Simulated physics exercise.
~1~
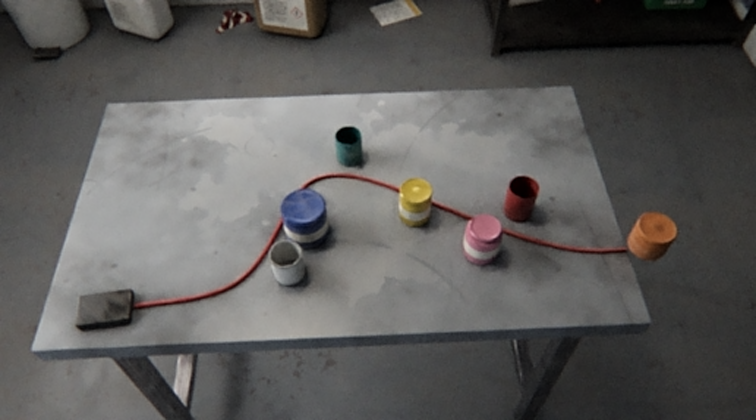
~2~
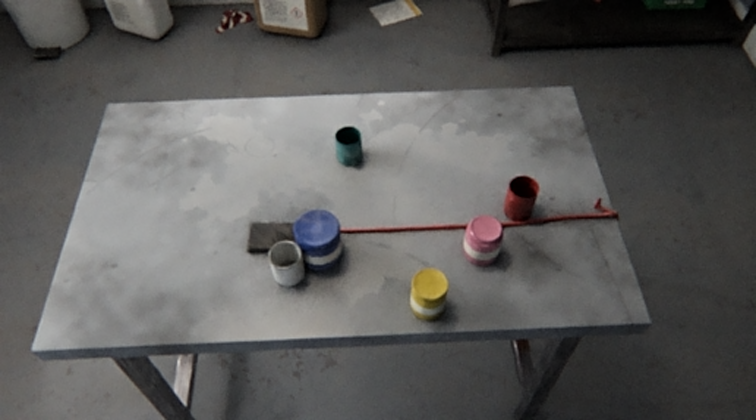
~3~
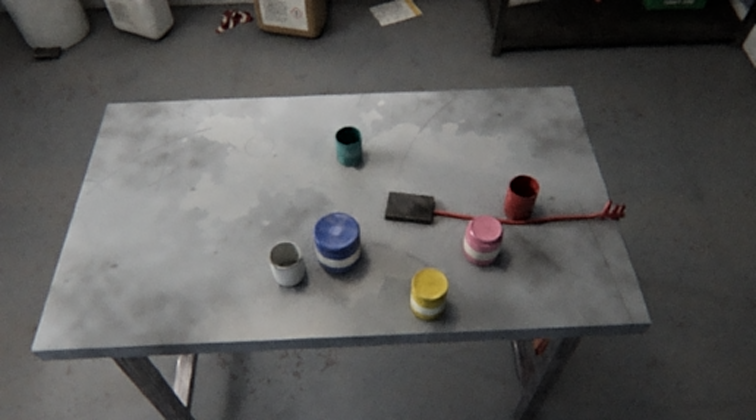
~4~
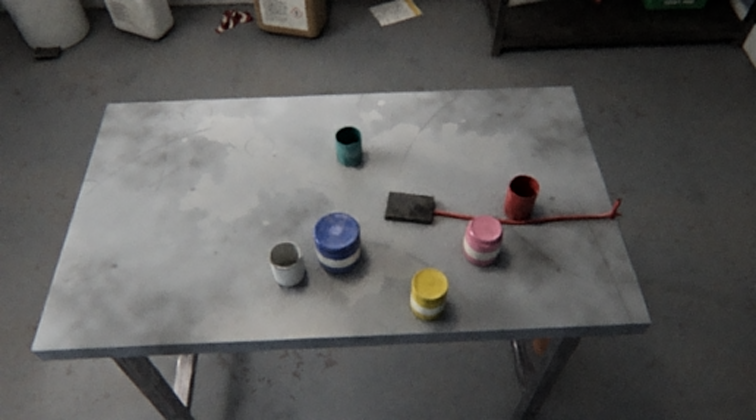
At first, a red cable curves across a grey workbench from a small black block on the left to an orange cylinder at the right edge, winding among several cups and lidded containers. The orange cylinder drops over the side, and the cable pulls nearly straight, dragging the black block rightward. The yellow tin shifts toward the front, while the blue canister moves slightly right and down. The block slides farther right and stops short of the pink jar and red cup. In the end, the block, white mug, red cup and other containers remain on top, with the cable reaching the right edge.
